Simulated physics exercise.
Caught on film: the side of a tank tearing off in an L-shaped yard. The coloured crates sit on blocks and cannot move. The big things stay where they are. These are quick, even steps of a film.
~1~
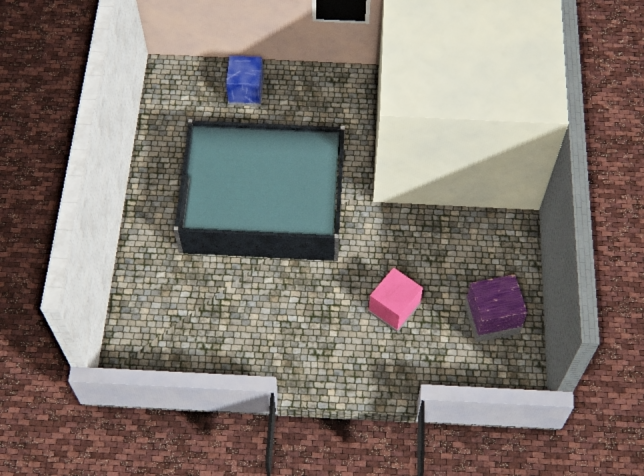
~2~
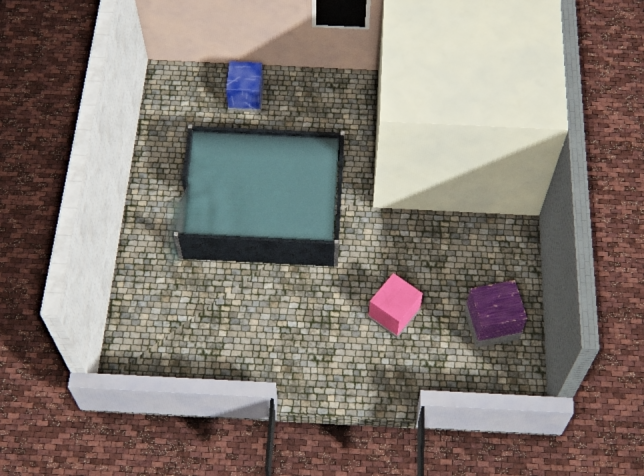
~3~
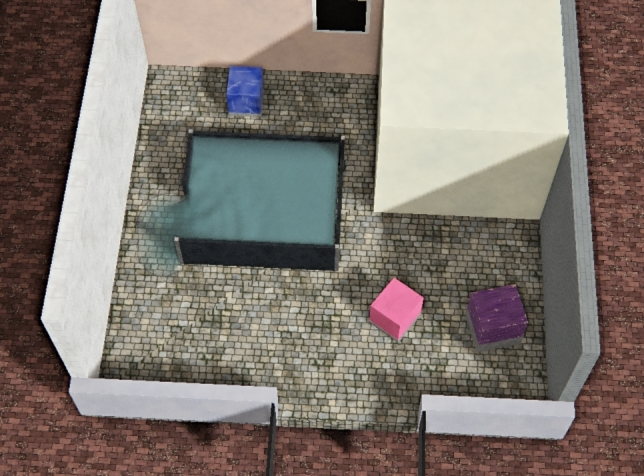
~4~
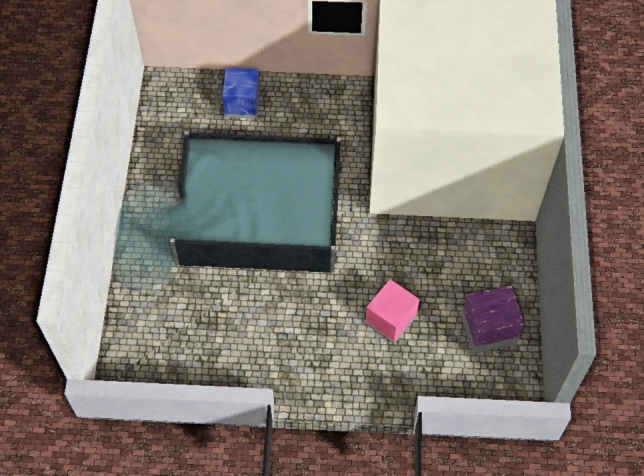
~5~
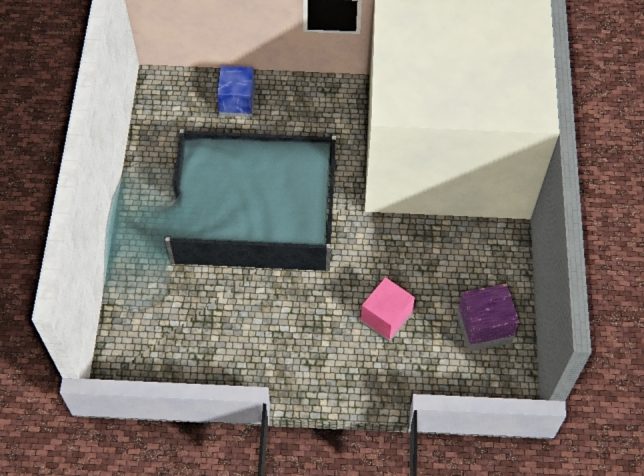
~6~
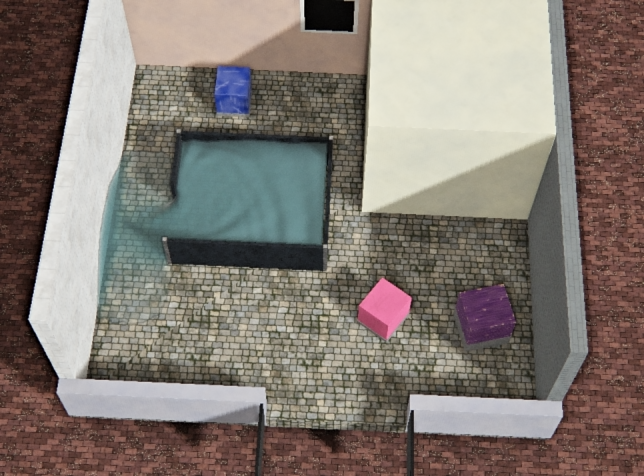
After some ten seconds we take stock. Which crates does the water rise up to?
The blue crate is wetted; the pink crate is wetted; the purple crate escapes dry.
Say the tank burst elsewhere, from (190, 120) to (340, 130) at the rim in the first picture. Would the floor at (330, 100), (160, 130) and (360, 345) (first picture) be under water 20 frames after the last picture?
As listed: Covered, awash, under water.
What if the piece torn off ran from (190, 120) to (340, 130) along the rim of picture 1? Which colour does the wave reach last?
Last comes the purple crate.
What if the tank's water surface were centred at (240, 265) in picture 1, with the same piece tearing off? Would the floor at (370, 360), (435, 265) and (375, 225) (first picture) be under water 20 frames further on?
In turn: Flooded, clear, not flooded.
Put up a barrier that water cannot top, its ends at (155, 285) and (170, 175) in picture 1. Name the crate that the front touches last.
I say the one in purple.
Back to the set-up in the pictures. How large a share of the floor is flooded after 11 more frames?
I make it 30 per cent.
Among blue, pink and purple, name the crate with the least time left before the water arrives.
It is the one in blue.
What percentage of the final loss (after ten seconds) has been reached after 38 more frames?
I make it 45 per cent.
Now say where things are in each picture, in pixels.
The first frame shows the open tank at (262, 180) is whole and still.
In the second frame, water pours out at (185, 223) and has run to (171, 258).
In the third frame, the front is at (147, 209), out from the gap at (186, 228).
In the fourth frame, the front is at (124, 198), out from the gap at (182, 230).
In the fifth frame, water pours out at (177, 229) and has run to (104, 296).
In the sixth frame, the front is at (97, 316), out from the gap at (174, 228).
A moment on, water covers 20 % of the floor; the blue crate not reached, the pink crate not reached, the purple crate not reached.
Next, water covers 30 % of the floor; the blue crate water round its plinth, the pink crate not reached, the purple crate not reached.
Then, water covers 60 % of the floor; the blue crate water round its plinth, the pink crate water round its plinth, the purple crate not reached.
Later, water covers 95 % of the floor; the blue crate water round its plinth, the pink crate water round its plinth, the purple crate water round its plinth.
In the end, water covers 100 % of the floor; the blue crate was topped, the pink crate was topped, the purple crate stayed above the water.
